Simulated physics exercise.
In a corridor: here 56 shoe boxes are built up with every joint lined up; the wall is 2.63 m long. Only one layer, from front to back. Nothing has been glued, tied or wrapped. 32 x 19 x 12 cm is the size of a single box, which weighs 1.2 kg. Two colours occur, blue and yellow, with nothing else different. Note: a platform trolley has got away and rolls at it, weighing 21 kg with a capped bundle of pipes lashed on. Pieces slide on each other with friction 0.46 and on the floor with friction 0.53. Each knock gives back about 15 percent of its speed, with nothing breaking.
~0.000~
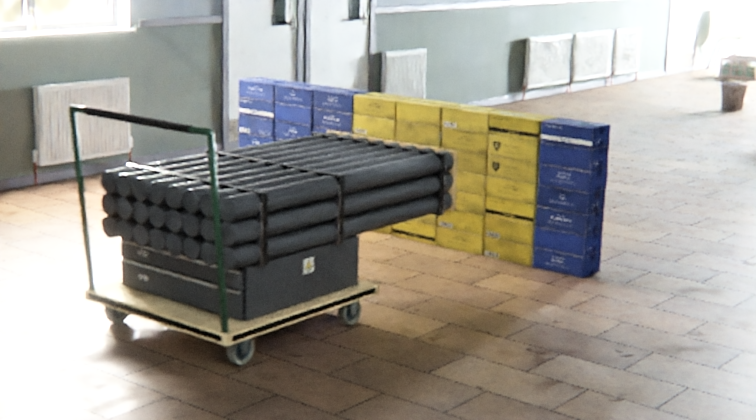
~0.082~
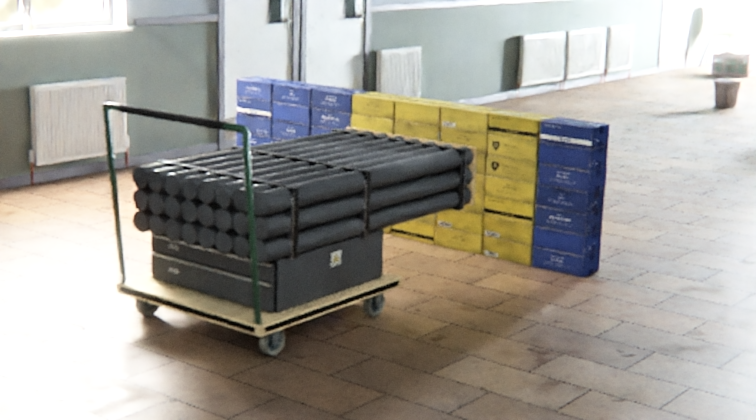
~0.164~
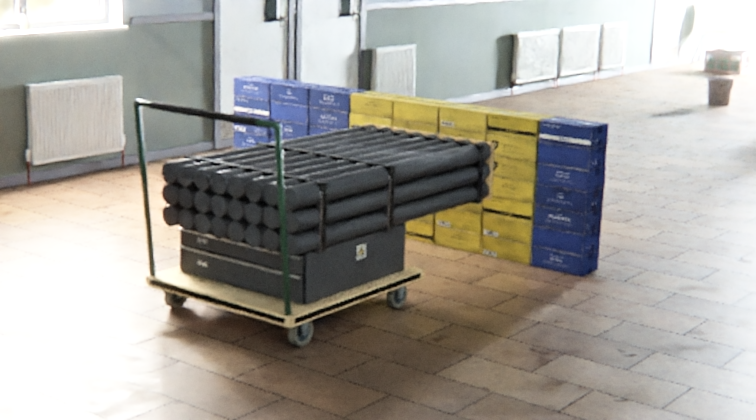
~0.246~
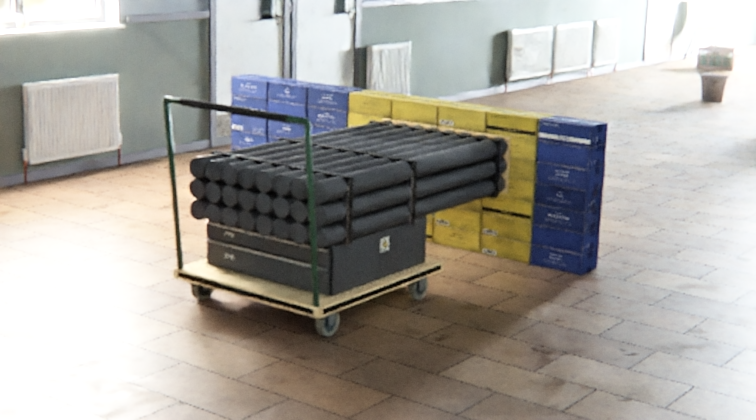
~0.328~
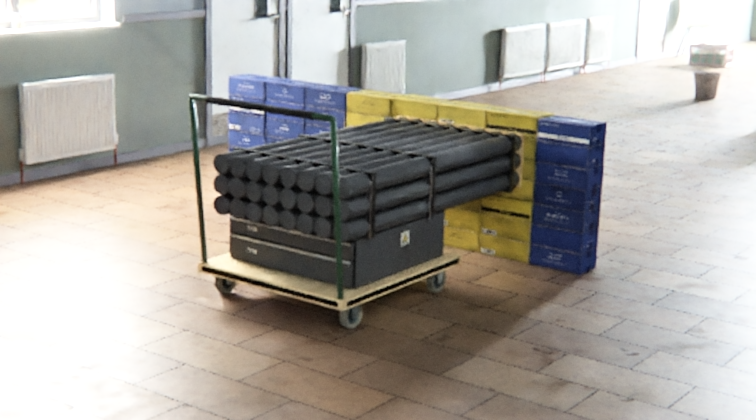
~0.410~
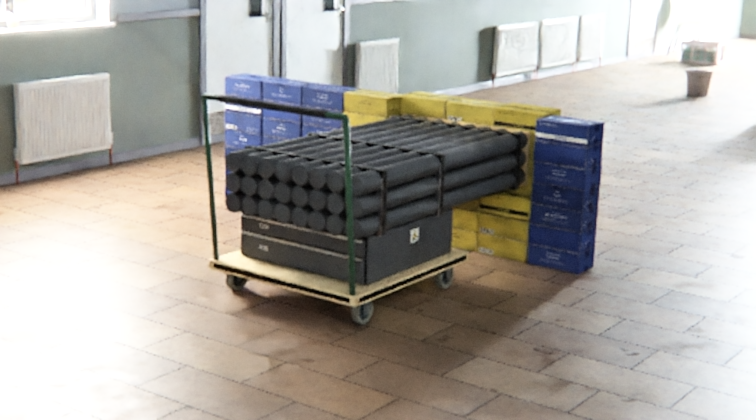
In a bright hall, a loaded trolley rolls right and pushes into stacked blue and yellow boxes.
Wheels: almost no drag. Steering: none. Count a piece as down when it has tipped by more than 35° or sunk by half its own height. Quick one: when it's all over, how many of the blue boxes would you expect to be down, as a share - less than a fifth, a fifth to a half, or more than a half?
I'd say less than a fifth.
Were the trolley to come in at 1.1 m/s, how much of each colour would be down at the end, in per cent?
Down at the end: Blue 0 per cent, yellow 80 per cent.
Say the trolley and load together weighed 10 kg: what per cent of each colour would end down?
The split would be blue 0, then yellow 50 per cent.
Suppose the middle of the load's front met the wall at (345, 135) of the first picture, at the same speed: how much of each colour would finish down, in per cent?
That would leave blue at 30 % and yellow at 40 %.
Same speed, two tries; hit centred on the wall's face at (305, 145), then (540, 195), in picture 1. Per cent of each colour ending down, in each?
For blue it's 60 then 20 per cent, for yellow 20 then 30 per cent.
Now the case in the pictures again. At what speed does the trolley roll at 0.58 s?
Speed: Close to 0.8 m/s.
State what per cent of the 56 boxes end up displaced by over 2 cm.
That is 35 per cent.
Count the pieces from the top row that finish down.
A total of 3.
By 0.58 s, load 26 cm past the wall's line, still rolling; none of the 28 blue boxes down (10 of 56 in all colours); top blue box unmoved; top yellow box tilted 30°, 8 cm lower.
By 0.86 s, load 48 cm past the wall's line, still rolling; none of the 28 blue boxes down (16 of 56 in all colours); top blue box unmoved; top yellow box on its side.
When it is over (1.9 s), load 80 cm past the wall's line, stopped; none of the 28 blue boxes down (16 of 56 in all colours); top blue box unmoved; top yellow box upside down. That is 0 per cent. In pixels of the last frame, middles, top blue box near (570, 131), top yellow box near (509, 192).
